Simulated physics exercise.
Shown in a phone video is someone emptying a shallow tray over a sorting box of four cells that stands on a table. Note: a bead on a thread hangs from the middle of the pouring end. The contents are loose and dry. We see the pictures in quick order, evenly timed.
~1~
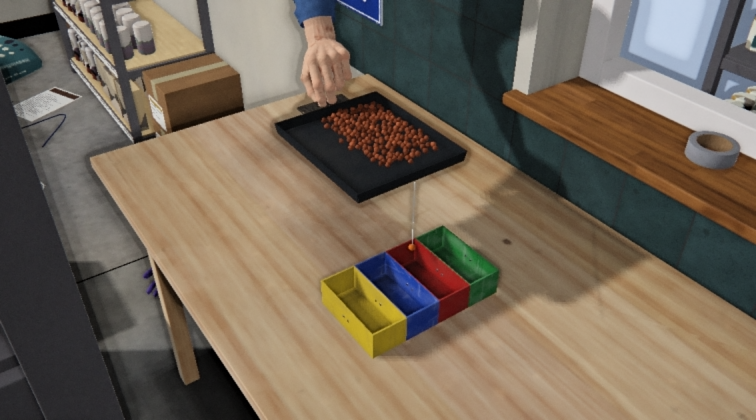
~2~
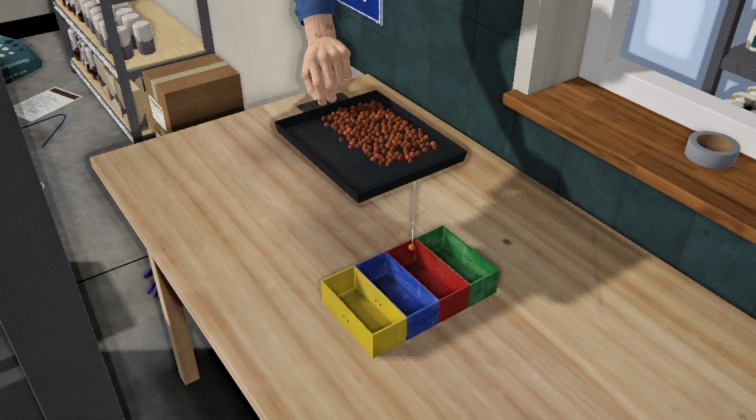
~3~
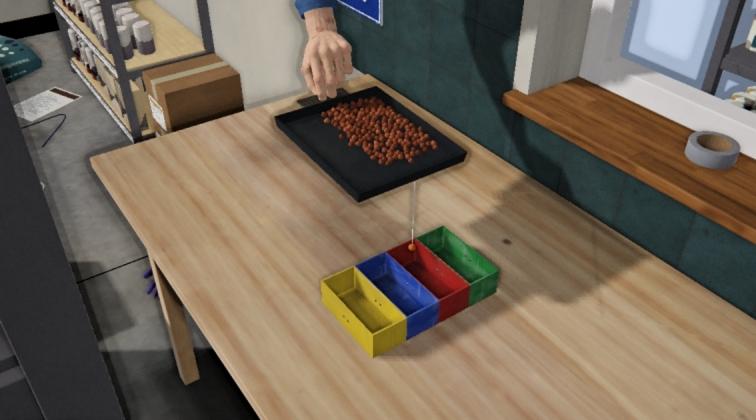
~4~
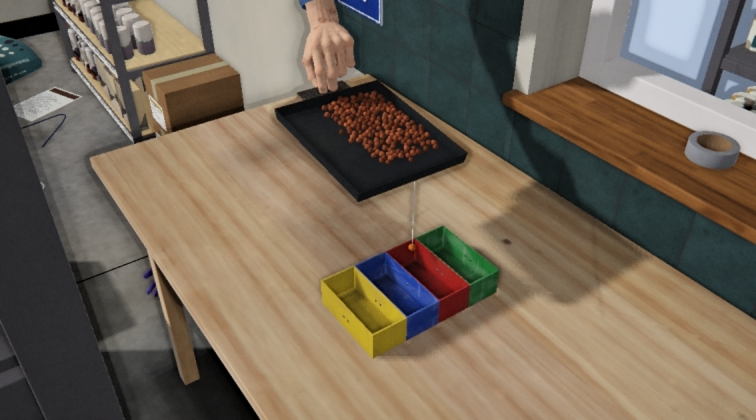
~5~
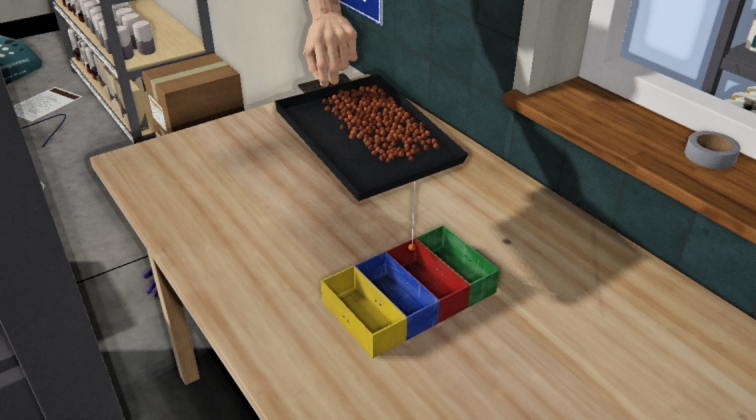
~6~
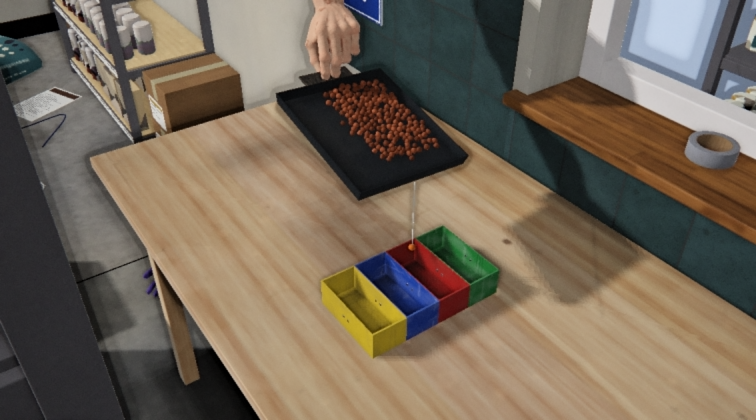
On a wooden table beside a dark green wall, a hand holds a black tray of small reddish-brown pellets near a box with yellow, blue, red and green cells. The hand slowly raises the tray's back end, tipping it slightly, lowest at the right corner, while the pellets barely shift.
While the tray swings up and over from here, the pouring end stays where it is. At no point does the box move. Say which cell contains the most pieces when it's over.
It is the green cell.
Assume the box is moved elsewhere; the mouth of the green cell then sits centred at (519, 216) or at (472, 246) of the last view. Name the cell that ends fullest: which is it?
First try: The cell in blue; second try: That green cell.
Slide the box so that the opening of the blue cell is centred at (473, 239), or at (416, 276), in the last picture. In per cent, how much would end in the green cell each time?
It would be near 0 per cent first and near 60 per cent second.
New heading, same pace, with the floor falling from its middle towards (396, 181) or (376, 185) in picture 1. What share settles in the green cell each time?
The first gives 20 %, the second 0 %.
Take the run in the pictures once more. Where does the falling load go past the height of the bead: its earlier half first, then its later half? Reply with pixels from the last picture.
Earlier half at (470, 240), later half at (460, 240).
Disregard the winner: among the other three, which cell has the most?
Second position is held by red.
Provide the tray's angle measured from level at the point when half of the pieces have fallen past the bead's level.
105°.
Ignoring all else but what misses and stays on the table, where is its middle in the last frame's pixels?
The middle lies near (496, 265).
Shortly afterwards, tray tipped steeply; all but a few on the tray; only a few falling or outside the box.
Next, tray tipped right over; near two thirds on the tray; a little in the green cell; only a few in the red cell; near a quarter falling or outside the box.
Some moments later, tray tipped past a quarter turn; near half in the green cell; a little in the red cell; only a few in the blue cell; near a third falling or outside the box.
In the end, tray tipped past a quarter turn; near half in the green cell; a little in the red cell; only a few in the blue cell; none at all in the yellow cell; near a third outside the box.
